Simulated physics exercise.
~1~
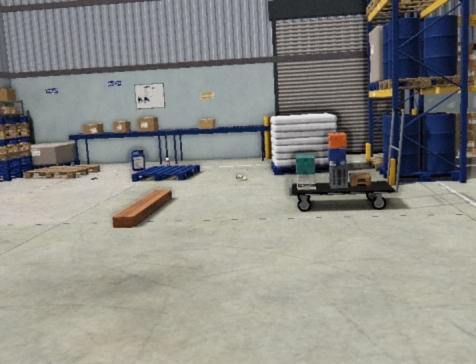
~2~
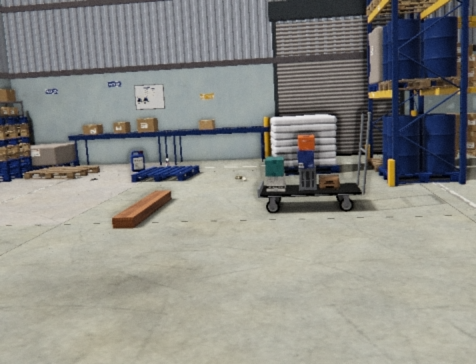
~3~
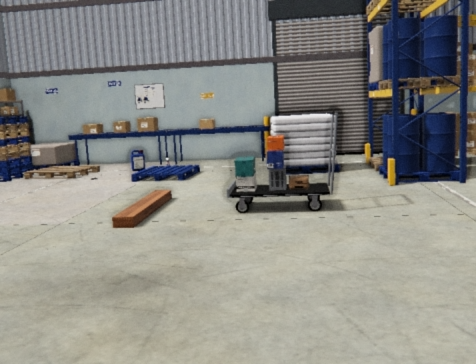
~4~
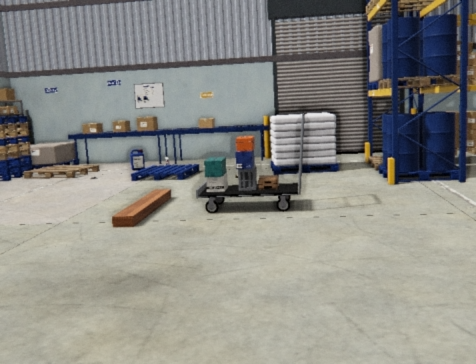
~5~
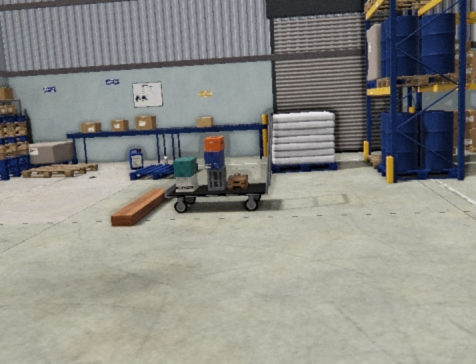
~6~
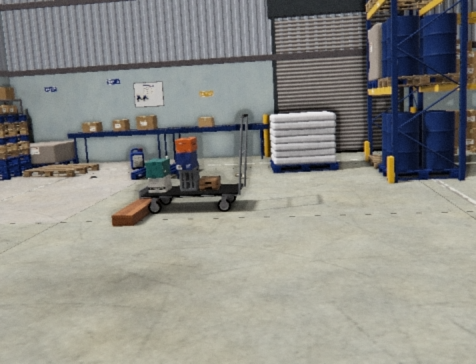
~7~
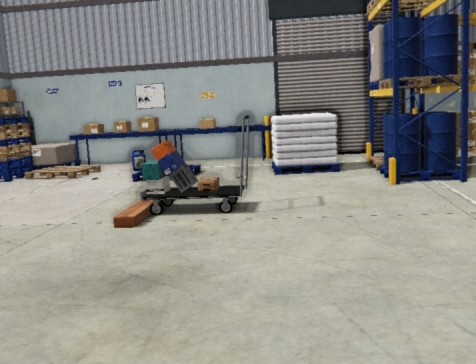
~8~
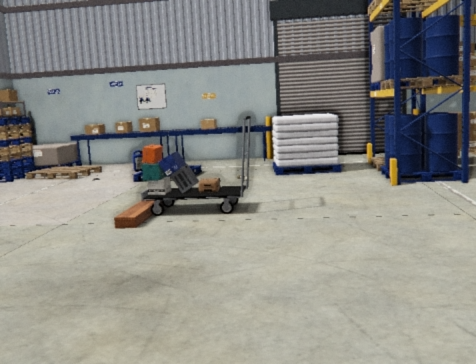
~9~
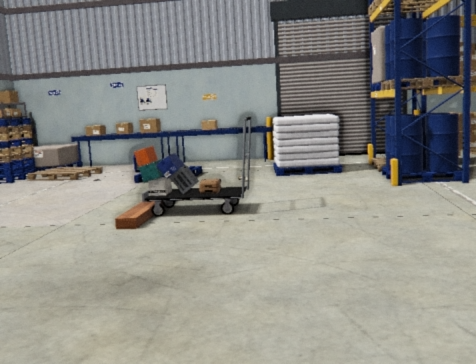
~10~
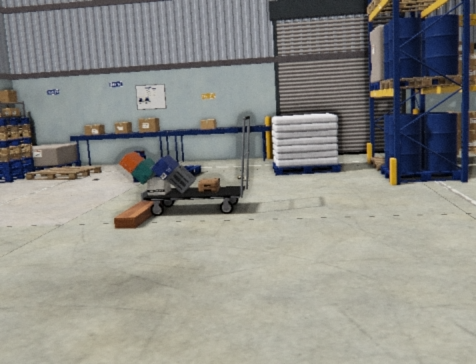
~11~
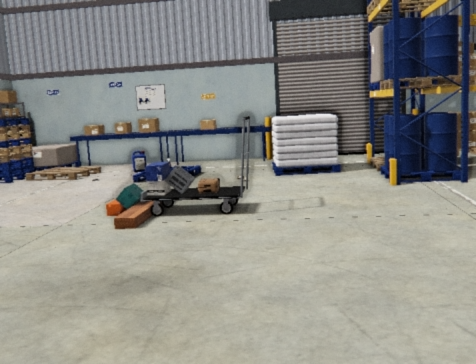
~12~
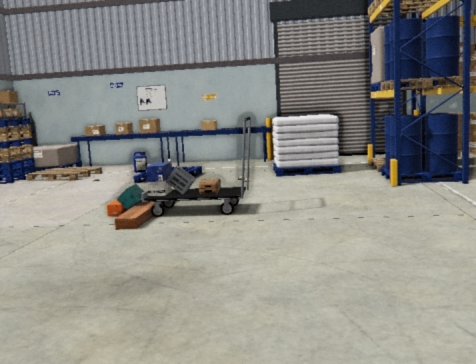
A flat cart loaded with boxes rolled left across a warehouse floor and stopped against a reddish-brown kerb, where its load tipped forward; the orange box and teal one tumbled off the front, while the others stayed aboard, the grey crate leaning.
